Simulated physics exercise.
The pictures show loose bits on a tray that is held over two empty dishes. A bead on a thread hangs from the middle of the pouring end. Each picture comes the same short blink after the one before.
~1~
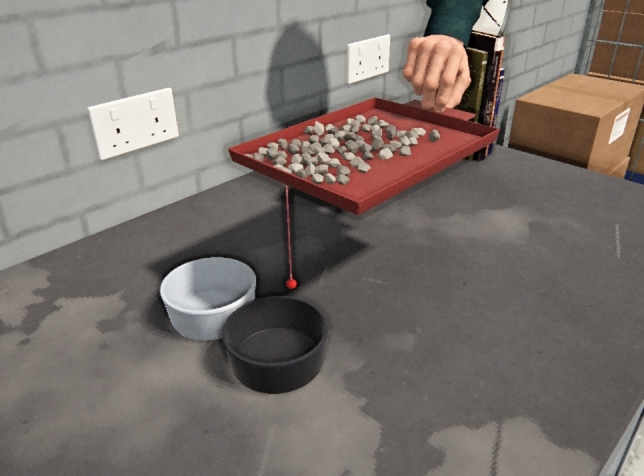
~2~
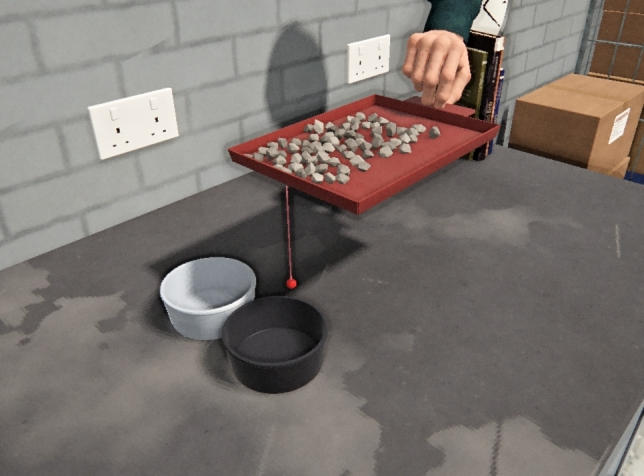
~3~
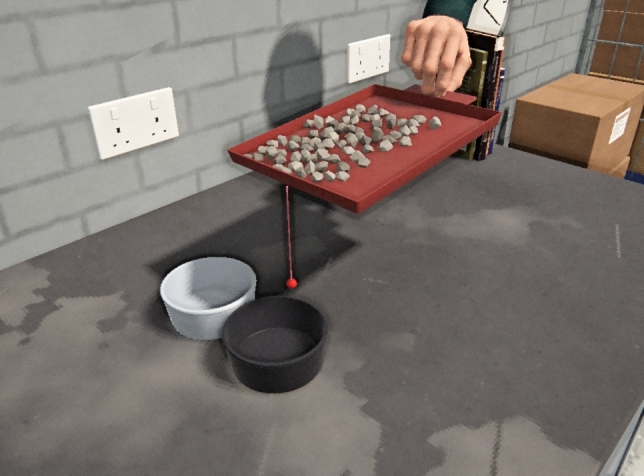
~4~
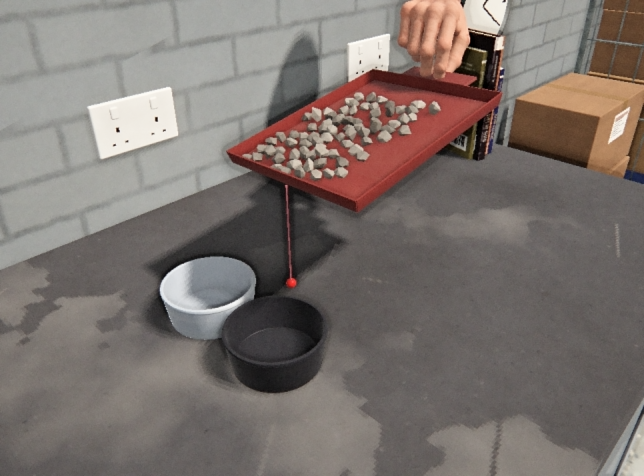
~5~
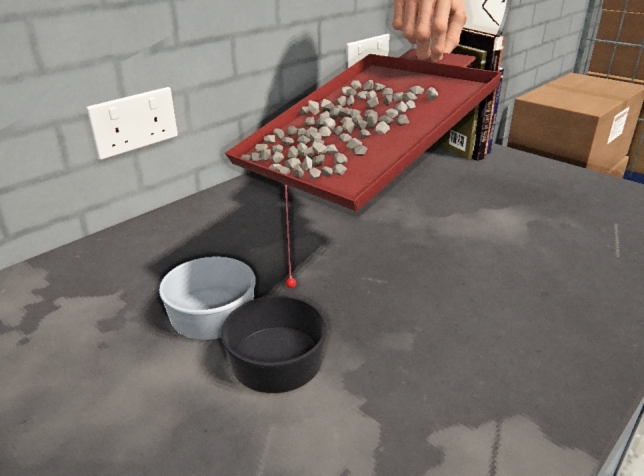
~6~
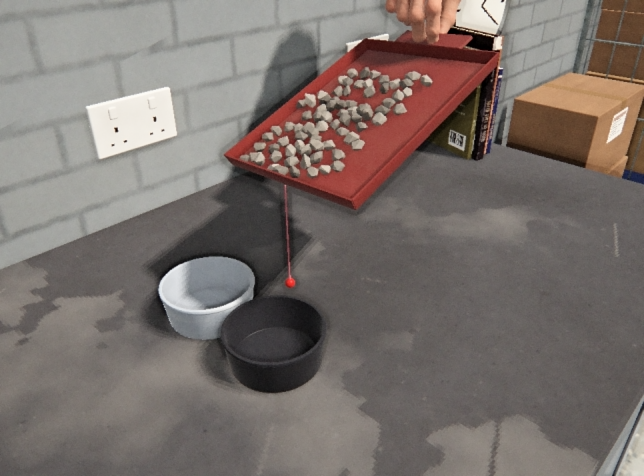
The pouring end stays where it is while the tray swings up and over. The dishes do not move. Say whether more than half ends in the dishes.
In the dishes lies more than half of it.
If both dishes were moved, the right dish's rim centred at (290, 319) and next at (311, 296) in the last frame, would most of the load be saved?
At the first place over half, at the second not half.
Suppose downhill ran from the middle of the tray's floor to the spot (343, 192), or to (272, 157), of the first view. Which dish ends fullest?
In turn: The right dish; left.
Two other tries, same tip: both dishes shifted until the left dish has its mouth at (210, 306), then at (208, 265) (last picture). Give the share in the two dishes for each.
In turn 70 and 80 in a hundred.
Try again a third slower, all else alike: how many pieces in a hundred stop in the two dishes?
Near 90 %.
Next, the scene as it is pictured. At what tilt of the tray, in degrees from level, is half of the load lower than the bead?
At about 105°.
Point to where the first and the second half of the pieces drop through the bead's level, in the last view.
Around (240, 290) and then (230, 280).
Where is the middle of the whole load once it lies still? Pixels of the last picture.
At about (244, 335).
Soon after the last picture, tray tipped steeply; all on the tray.
A little later, tray tipped past a quarter turn; about a quarter on the tray; about a third in the right dish; about a quarter in the left dish; a small part outside both; about a quarter in the air.
Later still, tray tipped past a quarter turn; about half in the right dish; about half in the left dish; a small part outside both.
At rest, tray tipped past a quarter turn; about half in the right dish; about half in the left dish; a small part outside both.
